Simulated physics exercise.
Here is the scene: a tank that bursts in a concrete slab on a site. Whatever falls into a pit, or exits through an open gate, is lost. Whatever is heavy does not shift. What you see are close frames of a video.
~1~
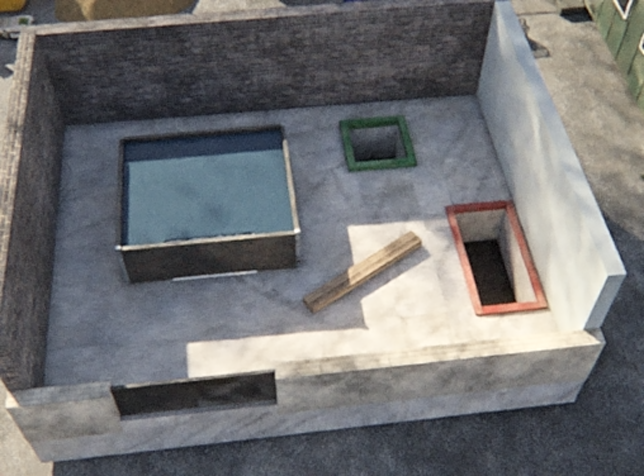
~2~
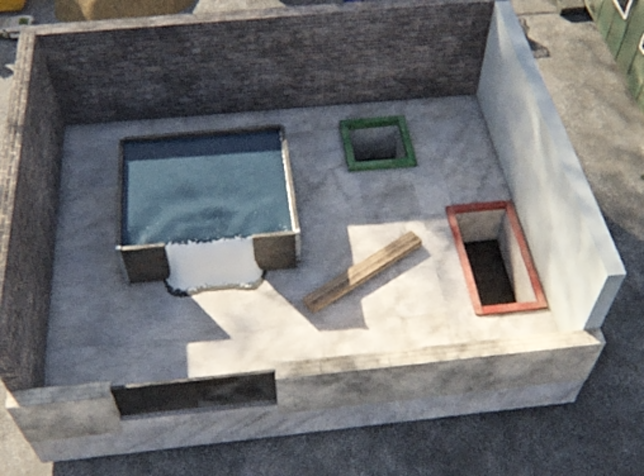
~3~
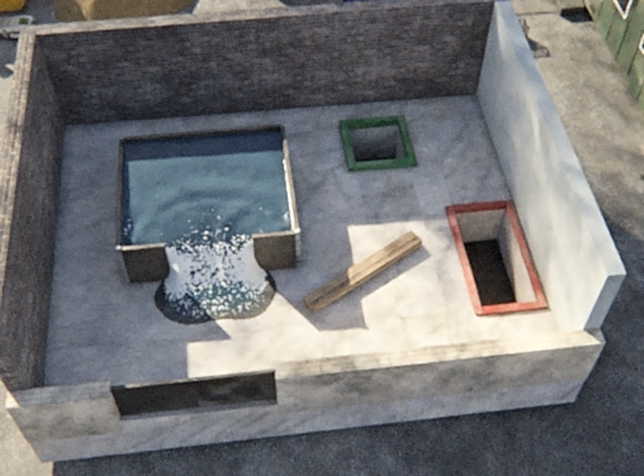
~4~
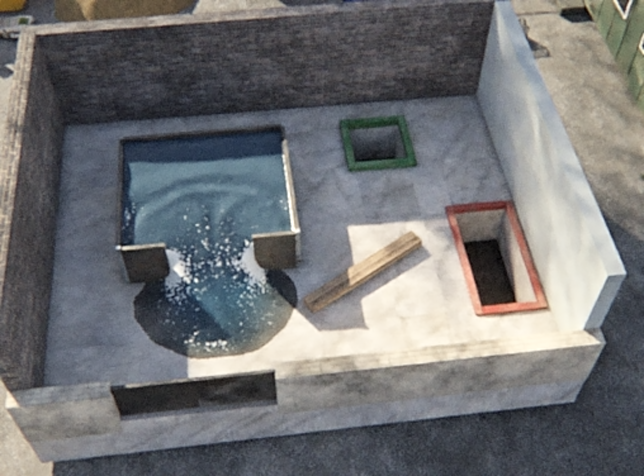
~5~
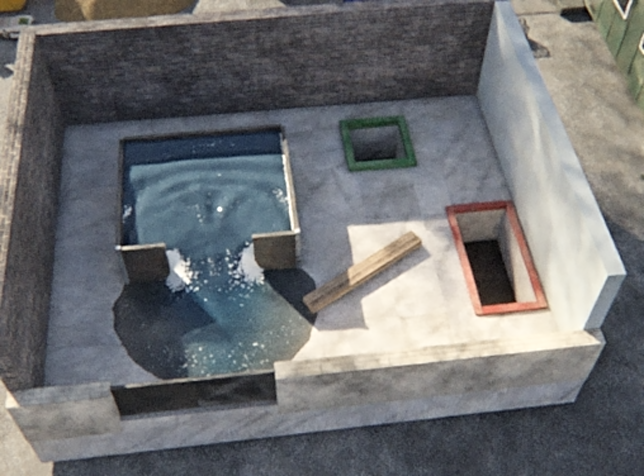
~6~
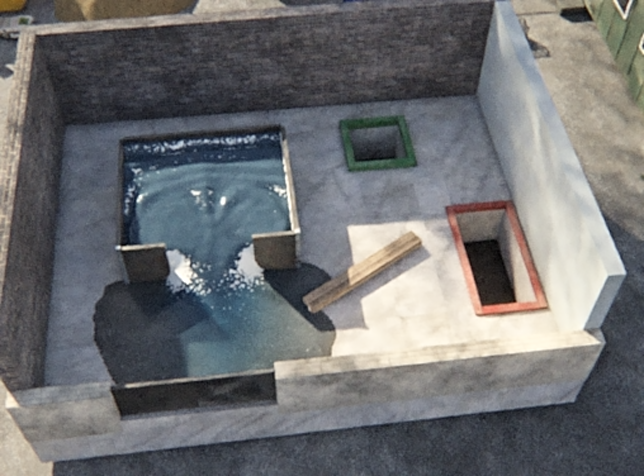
Water bursting through the front of a square tank, spreading across a walled concrete slab to the low wall and a wooden plank.
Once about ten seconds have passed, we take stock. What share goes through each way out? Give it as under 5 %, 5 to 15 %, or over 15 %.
Shares - through the gate, under 5 %; through the green pit, under 5 %; through the red pit, over 15 %.
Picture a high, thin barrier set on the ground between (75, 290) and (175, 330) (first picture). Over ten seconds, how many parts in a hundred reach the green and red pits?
Green 0 %, red 35 %.
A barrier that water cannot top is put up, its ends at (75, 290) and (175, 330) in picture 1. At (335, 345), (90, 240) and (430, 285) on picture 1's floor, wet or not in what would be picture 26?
Result in the order given: Drowned, drowned, drowned.
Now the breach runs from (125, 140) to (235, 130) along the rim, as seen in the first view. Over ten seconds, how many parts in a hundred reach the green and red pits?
In percent: Green 12, red 15.
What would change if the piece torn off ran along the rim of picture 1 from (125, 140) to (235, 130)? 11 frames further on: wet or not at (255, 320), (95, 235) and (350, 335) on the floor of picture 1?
First spot spared, second spot submerged, third spot spared.
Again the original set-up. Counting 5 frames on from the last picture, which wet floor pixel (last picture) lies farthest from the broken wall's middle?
The farthest point of the front sits at (425, 373).
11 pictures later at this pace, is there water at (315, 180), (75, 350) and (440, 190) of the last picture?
Listed points: Unwetted / inundated / unwetted.
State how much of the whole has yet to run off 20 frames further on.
My reckoning gives about 96 %.
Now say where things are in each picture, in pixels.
The first frame shows the tank at (206, 187) is whole and still.
In the second frame, water pours out at (212, 263) and has run to (260, 279).
In the third frame, the front is at (259, 309), out from the gap at (213, 264).
In the fourth frame, the front is at (241, 350), out from the gap at (213, 264).
In the fifth frame, the front is at a hidden place, out from the gap at (212, 263).
In the sixth frame, water pours out at (212, 263) and has run to a hidden place.
A moment on, water covers 25 % of the floor; the gate 0 %, the green pit 0 %, the red pit 0 %.
Next, water covers 35 % of the floor; the gate 0 %, the green pit 0 %, the red pit 0 %.
Then, water covers 55 % of the floor; the gate 0 %, the green pit 0 %, the red pit 5 %.
Later, water covers 75 % of the floor; the gate 0 %, the green pit 0 %, the red pit 17 %.
In the end, water covers 95 % of the floor; the gate 0 %, the green pit 2 %, the red pit 29 %.
